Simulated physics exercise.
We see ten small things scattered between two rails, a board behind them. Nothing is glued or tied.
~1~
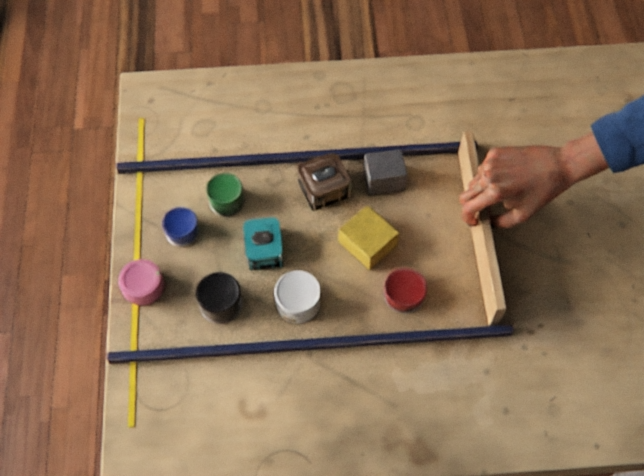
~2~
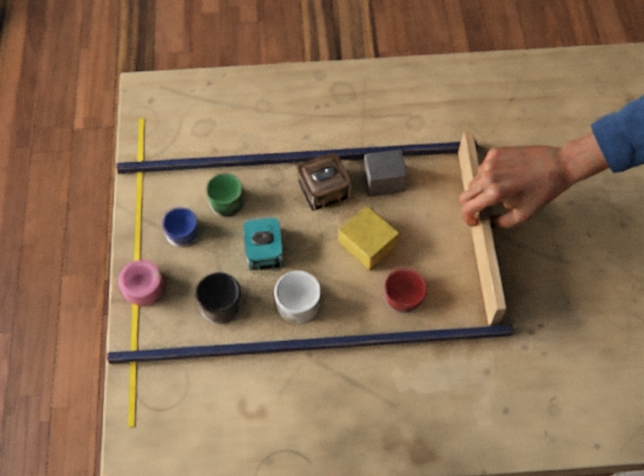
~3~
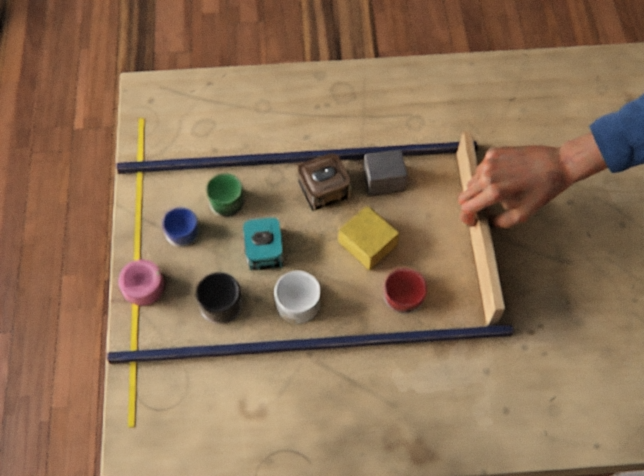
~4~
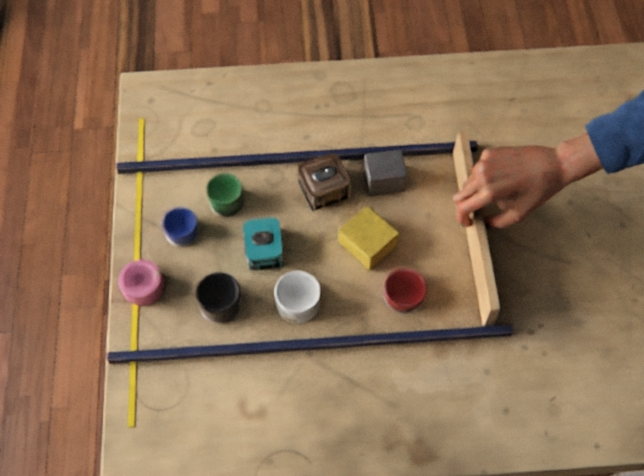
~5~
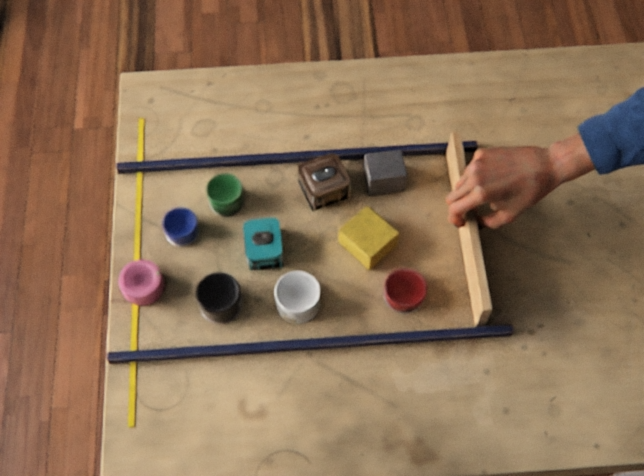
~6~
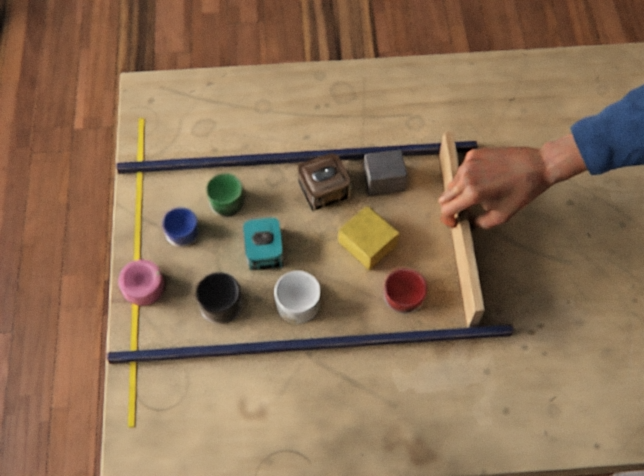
A hand in a blue sleeve grips a pale wooden board at the right of a worn wooden tabletop, seen from above by a still camera. Between two dark blue rails sit pink, blue, green, black, white and red round containers, turquoise and brown cases, and yellow and grey blocks, with yellow tape at left. The hand slides the board slightly left while the objects stay still.
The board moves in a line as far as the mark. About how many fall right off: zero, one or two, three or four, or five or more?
As it turns out, the number that fall off is five or more.
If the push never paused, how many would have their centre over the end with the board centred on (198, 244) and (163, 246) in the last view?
Place by place, 4 and 7.
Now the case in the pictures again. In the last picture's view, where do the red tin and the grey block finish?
The red tin at (113, 310), the grey block at (118, 189).
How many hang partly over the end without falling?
It comes to 3.
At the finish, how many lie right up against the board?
That makes 3.
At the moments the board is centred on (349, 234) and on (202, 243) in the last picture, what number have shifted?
First 5, then 10.
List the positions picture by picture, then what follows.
The first picture shows pink lid (142, 282); blue tin (181, 227); black pot (220, 298); board (480, 225); tape (137, 258).
The second picture shows blue tin (181, 227); white tub (298, 298).
The third picture shows black pot (220, 298); brown case (324, 181).
The fourth picture shows pink lid (142, 282); turquoise case (263, 244).
The fifth picture shows blue tin (181, 227); yellow block (368, 237).
The sixth picture shows pink lid (142, 282); blue tin (181, 227); black pot (220, 298); board (460, 227); tape (137, 258).
Soon after, none off yet; pink lid at rest near (142, 282); blue tin at rest near (181, 227); black pot moving near (215, 299).
At rest, the number that fall off is five or more; fallen, brown case, white tub, turquoise case, green tin, black pot, blue tin and pink lid.
